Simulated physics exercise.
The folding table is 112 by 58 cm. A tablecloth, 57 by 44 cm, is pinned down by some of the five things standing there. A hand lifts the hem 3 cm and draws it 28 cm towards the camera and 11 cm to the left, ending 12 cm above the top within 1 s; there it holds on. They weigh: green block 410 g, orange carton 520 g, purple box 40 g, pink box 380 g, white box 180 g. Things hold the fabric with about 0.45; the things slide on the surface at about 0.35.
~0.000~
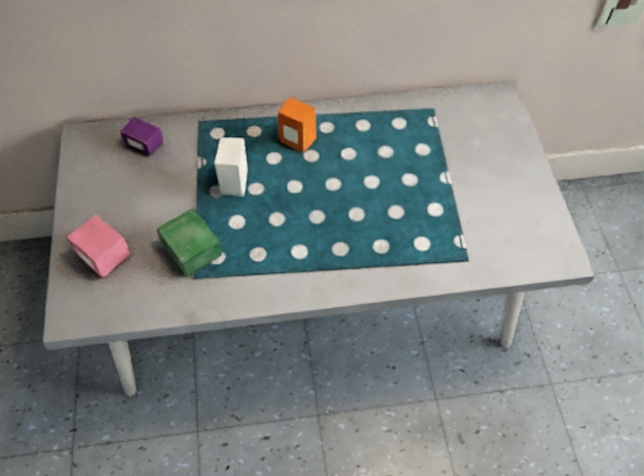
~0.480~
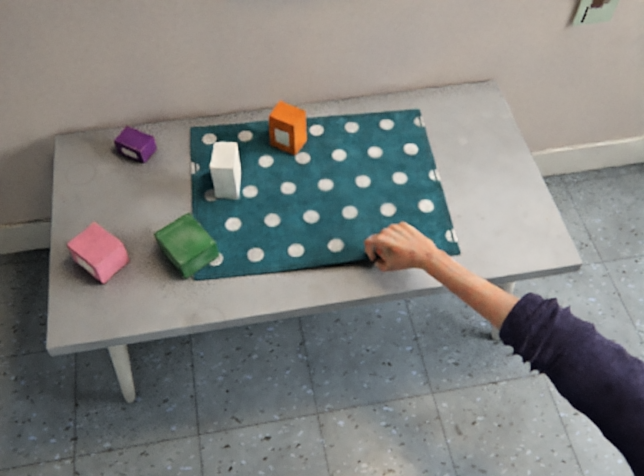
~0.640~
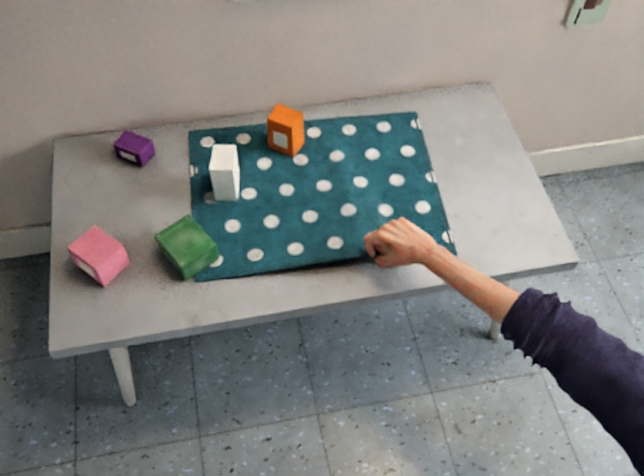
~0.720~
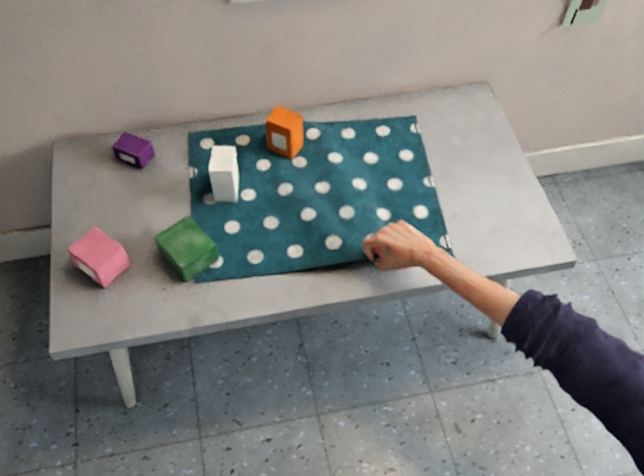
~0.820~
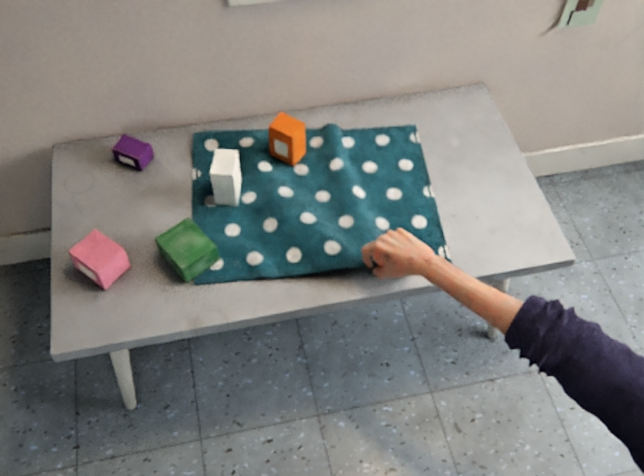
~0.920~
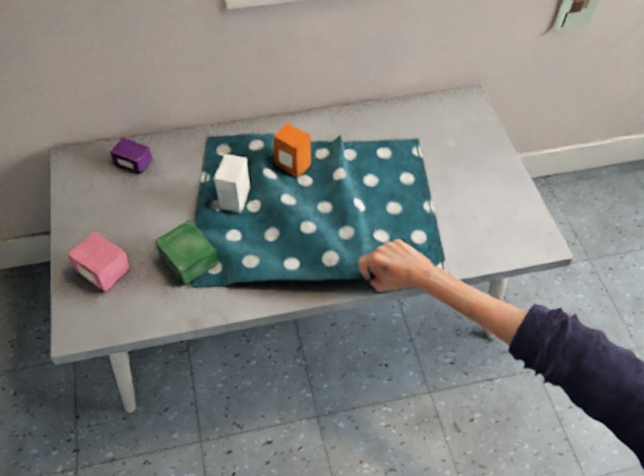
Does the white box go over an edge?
Result: White box remains up there.
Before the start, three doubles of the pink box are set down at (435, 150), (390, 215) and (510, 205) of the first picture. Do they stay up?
In turn: Falls off, drops off, remains.
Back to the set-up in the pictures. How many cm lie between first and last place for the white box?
White box 25 cm.
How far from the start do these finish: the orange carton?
Orange carton 35 cm.
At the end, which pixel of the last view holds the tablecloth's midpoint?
Near (340, 291).
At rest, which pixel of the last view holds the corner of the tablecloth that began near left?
Near (195, 322).
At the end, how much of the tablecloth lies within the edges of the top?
Some 55 per cent of it.
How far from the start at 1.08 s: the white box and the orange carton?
About: White box 8 cm, orange carton 10 cm.
After 1.1 s, 90 % of the tablecloth is still over the top; white box 8 cm off its start, orange carton 12 cm off its start, green block 1 cm off its start.
After 1.3 s, 80 % of the tablecloth is still over the top; white box 15 cm off its start, orange carton 21 cm off its start, green block 4 cm off its start.
After 1.4 s, 60 % of the tablecloth is still over the top; white box 21 cm off its start at (267, 228), orange carton 30 cm off its start at (338, 210), green block 7 cm off its start at (201, 267).
After 1.6 s, 55 % of the tablecloth is still over the top; white box 23 cm off its start, orange carton 34 cm off its start, green block 9 cm off its start.
After 3.2 s, 55 % of the tablecloth is still over the top; white box 24 cm off its start at (273, 235), orange carton 34 cm off its start at (346, 224), green block 9 cm off its start at (202, 274).
